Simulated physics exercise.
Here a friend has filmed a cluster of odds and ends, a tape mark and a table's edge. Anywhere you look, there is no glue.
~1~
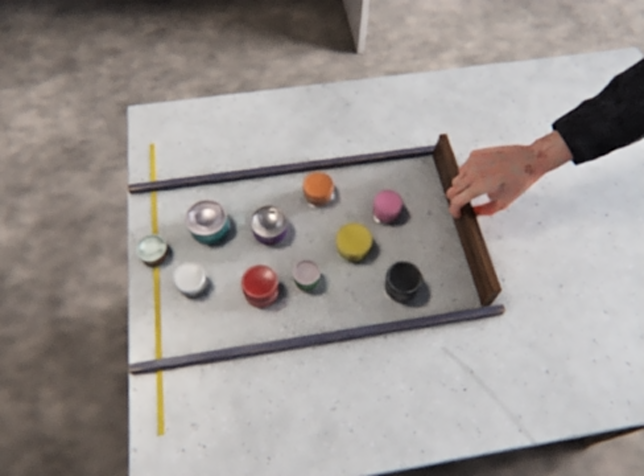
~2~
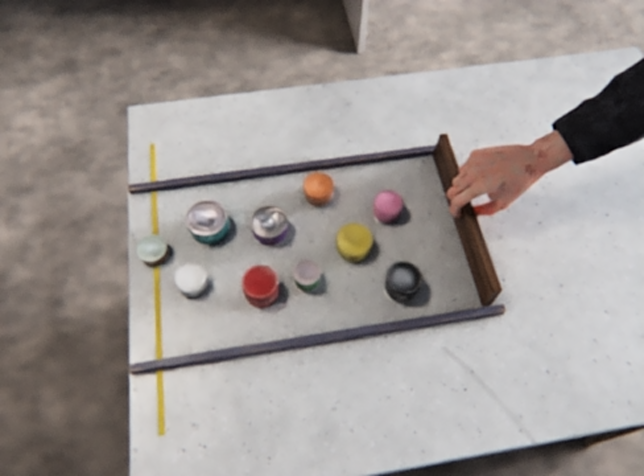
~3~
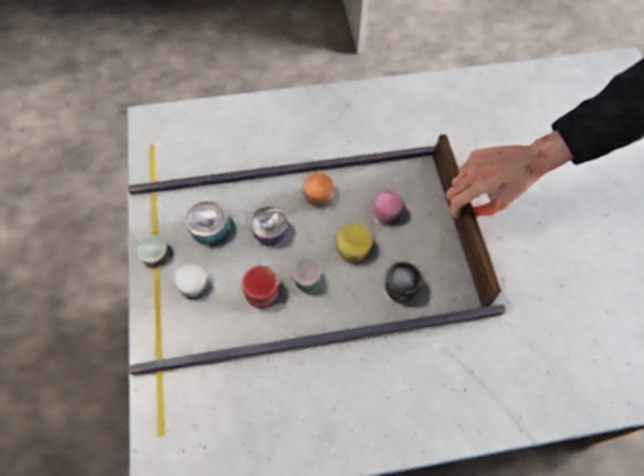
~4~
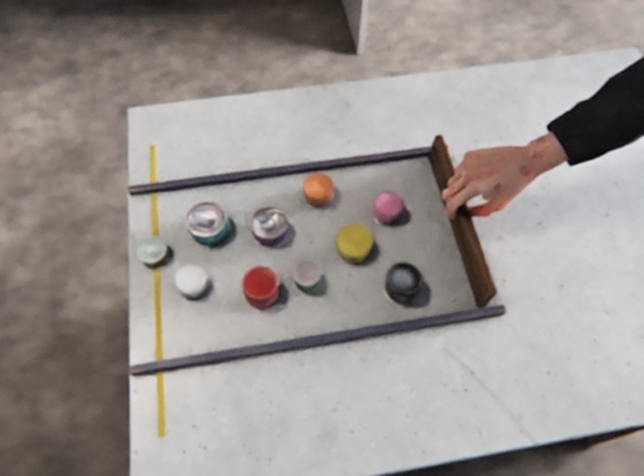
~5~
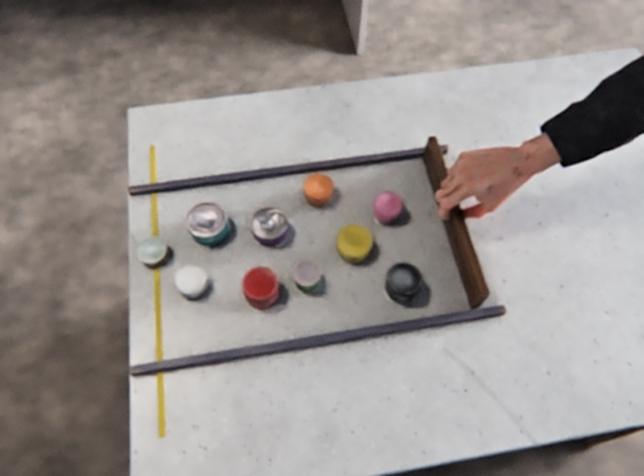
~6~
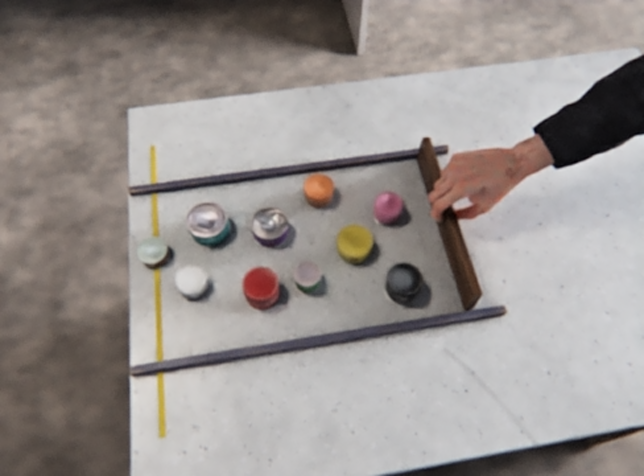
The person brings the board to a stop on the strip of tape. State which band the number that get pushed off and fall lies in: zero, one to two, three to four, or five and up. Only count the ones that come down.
The band is five and up.
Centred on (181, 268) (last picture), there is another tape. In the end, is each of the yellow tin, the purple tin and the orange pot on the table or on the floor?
Going in order, the yellow tin keeps its spot, then the purple tin keeps its spot, then the orange pot keeps its spot.
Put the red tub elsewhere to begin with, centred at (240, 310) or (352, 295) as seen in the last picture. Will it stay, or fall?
Results in order - down; down.
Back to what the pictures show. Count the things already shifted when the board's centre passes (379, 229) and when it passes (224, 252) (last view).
Counts: 2 / 10.
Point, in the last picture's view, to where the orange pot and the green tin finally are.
Going in order, first (138, 215) and next (143, 307).
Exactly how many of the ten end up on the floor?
The figure is 5, exactly.
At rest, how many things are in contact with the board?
That number would be 5.
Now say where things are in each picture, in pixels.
In the first picture, brown tin (153, 251); white tin (191, 281); turquoise tin (208, 223); board (464, 216); tape (156, 270).
In the second picture, white tin (191, 281); red tub (261, 287).
In the third picture, turquoise tin (208, 223); pink tin (387, 208).
In the fourth picture, brown tin (154, 253); yellow tin (354, 244).
In the fifth picture, white tin (192, 283); board (453, 218).
In the sixth picture, brown tin (154, 253); white tin (192, 283); turquoise tin (209, 225); board (446, 220); tape (157, 272).
Soon after, none off yet; brown tin at rest near (154, 253); white tin at rest near (192, 283); turquoise tin at rest near (209, 225).
Then, none off yet; brown tin at rest near (154, 253); white tin at rest near (189, 282); turquoise tin moved about its own width near (179, 223).
At rest, the number that fall off is five or more; fallen, purple tin, red tub, turquoise tin, white tin and brown tin.
